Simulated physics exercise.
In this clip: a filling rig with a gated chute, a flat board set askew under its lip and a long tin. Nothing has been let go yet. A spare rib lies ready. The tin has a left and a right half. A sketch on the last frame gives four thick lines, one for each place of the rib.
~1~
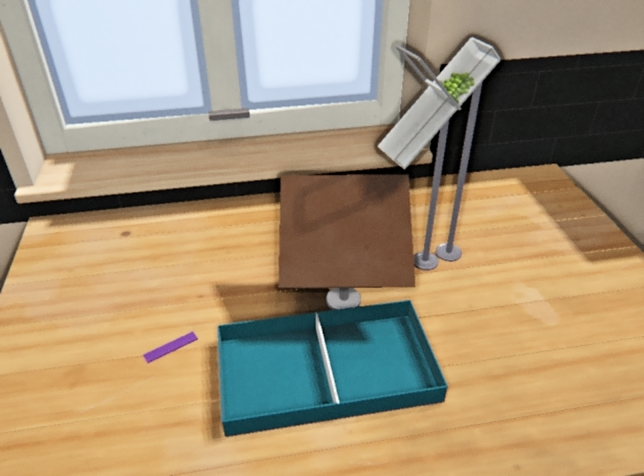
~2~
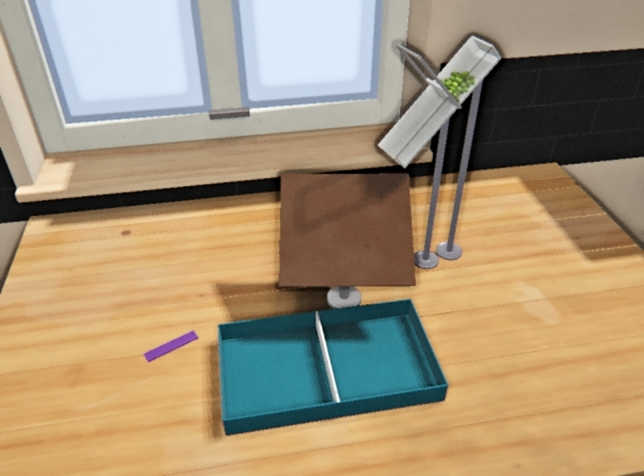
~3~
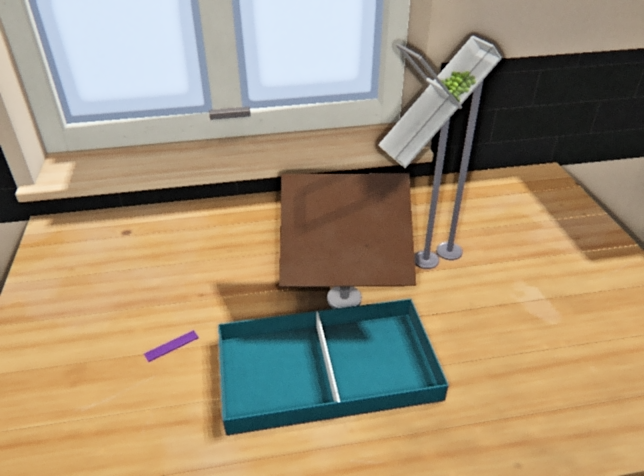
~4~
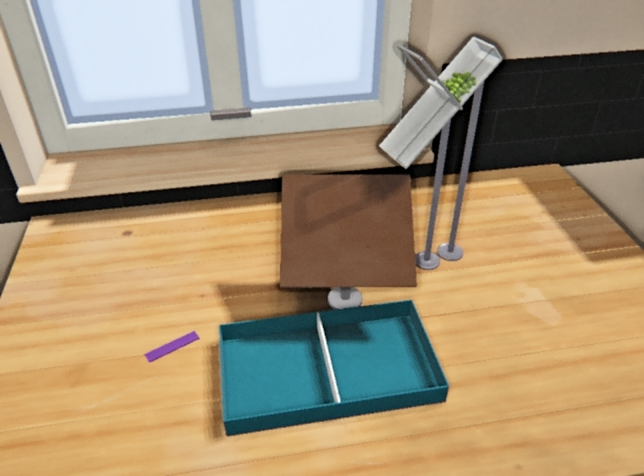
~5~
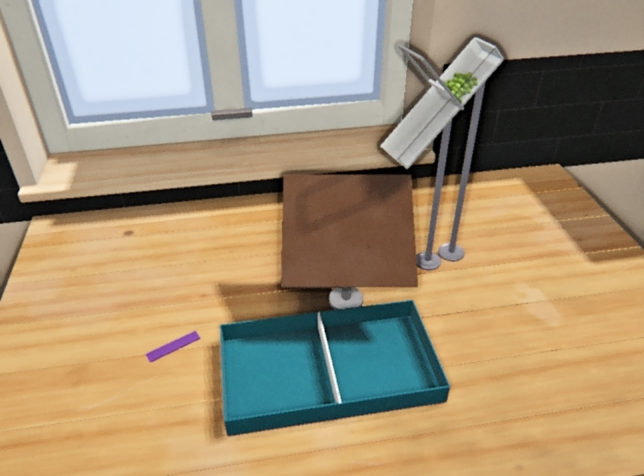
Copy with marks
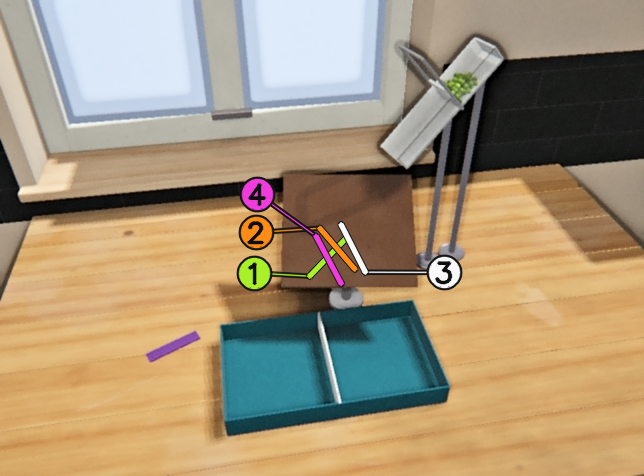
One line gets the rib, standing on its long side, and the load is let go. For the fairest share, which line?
Choose 1.
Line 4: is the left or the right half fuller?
More lands on the right.
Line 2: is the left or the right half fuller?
More lands on the right.
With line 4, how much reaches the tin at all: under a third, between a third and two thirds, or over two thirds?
Over two thirds.
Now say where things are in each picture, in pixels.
Load behind the gate (454, 86), dried peas; lip of the chute (396, 162), sloping fairly steeply, in the first picture.
Middle of the board (346, 228), tilted fairly steeply; middle of its low edge (347, 286); of its high edge (345, 174), in the second picture.
Front corners of the tin (223, 420) and (448, 385); front end of its middle wall (339, 402); gate still shut (437, 86), in the third picture.
Middle of the load (456, 85); lip (398, 162), in the fourth picture.
Middle of the load (457, 86); lip (399, 162), in the fifth picture.
On the marked copy, line 1 from (347, 237) to (309, 276); line 2 from (319, 228) to (354, 269); line 3 from (341, 224) to (365, 272); line 4 from (316, 236) to (341, 283).
With 1, of what is caught, roughly half in the left half, roughly half in the right.
With 2, of what is caught, about a tenth in the left half, almost all in the right.
With 3, of what is caught, roughly a quarter in the left half, the larger part in the right.
With 4, of what is caught, just a few in the left half, almost all in the right.
